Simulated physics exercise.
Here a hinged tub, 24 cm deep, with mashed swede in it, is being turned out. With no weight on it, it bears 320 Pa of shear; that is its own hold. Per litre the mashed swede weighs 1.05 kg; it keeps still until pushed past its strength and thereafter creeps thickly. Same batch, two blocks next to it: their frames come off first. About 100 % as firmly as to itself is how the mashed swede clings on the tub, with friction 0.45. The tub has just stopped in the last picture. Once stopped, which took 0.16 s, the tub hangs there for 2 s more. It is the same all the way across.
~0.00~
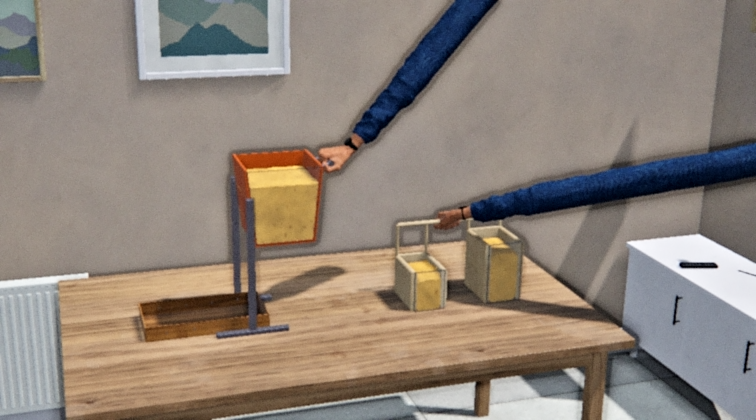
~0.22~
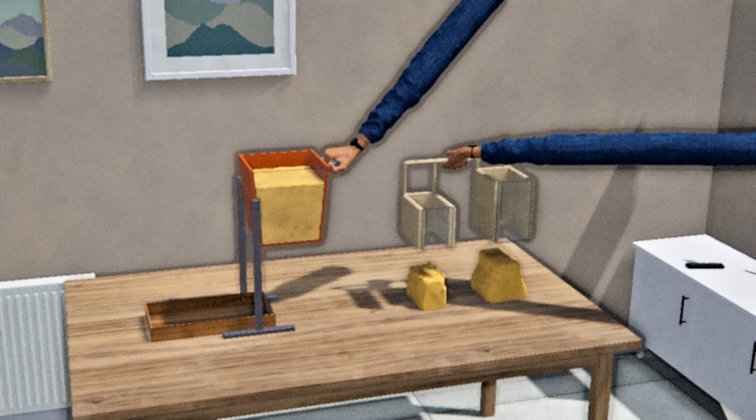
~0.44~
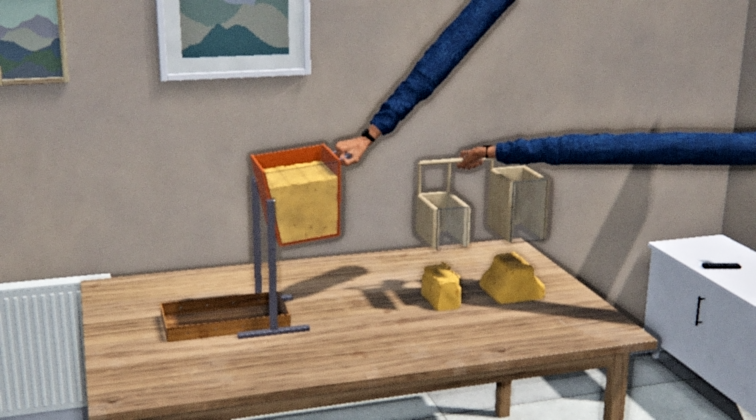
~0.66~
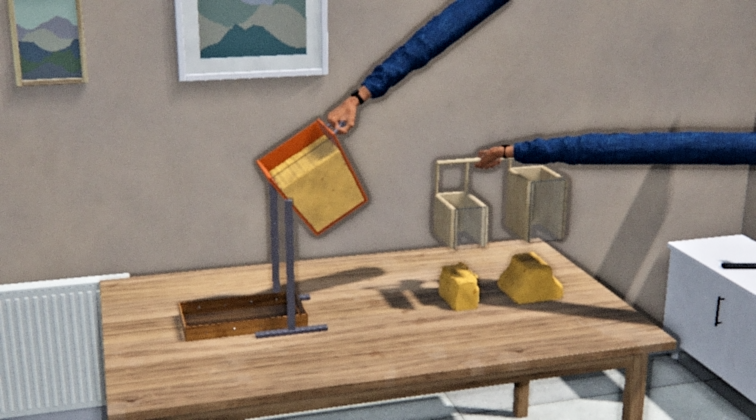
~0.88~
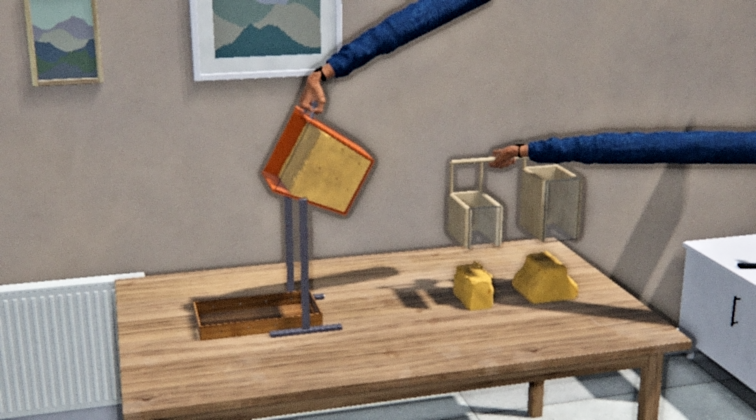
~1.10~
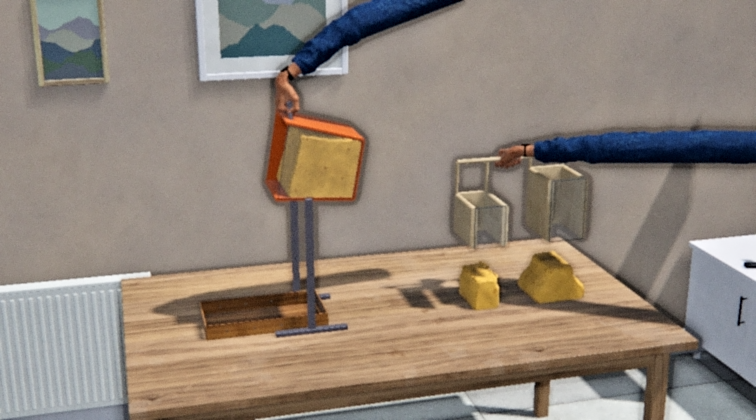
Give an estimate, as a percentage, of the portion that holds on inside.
The portion holding on inside is about 80 %.
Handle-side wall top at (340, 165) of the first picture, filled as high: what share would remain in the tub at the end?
The tub would keep roughly 55 percent.
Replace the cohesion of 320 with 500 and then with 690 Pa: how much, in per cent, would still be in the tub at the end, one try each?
Respectively 100 % and 100 %.
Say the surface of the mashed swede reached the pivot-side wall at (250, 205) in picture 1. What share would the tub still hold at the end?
Around 100 per cent.
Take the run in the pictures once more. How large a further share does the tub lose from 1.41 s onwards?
About 14 percent.
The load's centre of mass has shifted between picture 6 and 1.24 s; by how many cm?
I'd estimate roughly 2 centimetres.
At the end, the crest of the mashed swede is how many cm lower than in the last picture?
Roughly 5 cm.
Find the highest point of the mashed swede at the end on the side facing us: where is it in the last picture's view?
Close to pixel (337, 150).
After 1.24 s, the tub is at 80 degrees and holds 100 %.
After 1.41 s, the tub is at 80 degrees and holds 94 %.
After 1.58 s, the tub is at 80 degrees and holds 88 %.
After 1.75 s, the tub is at 80 degrees and holds 82 %.
After 3.10 s, at the end, the tub is at 80 degrees and holds 80 %.
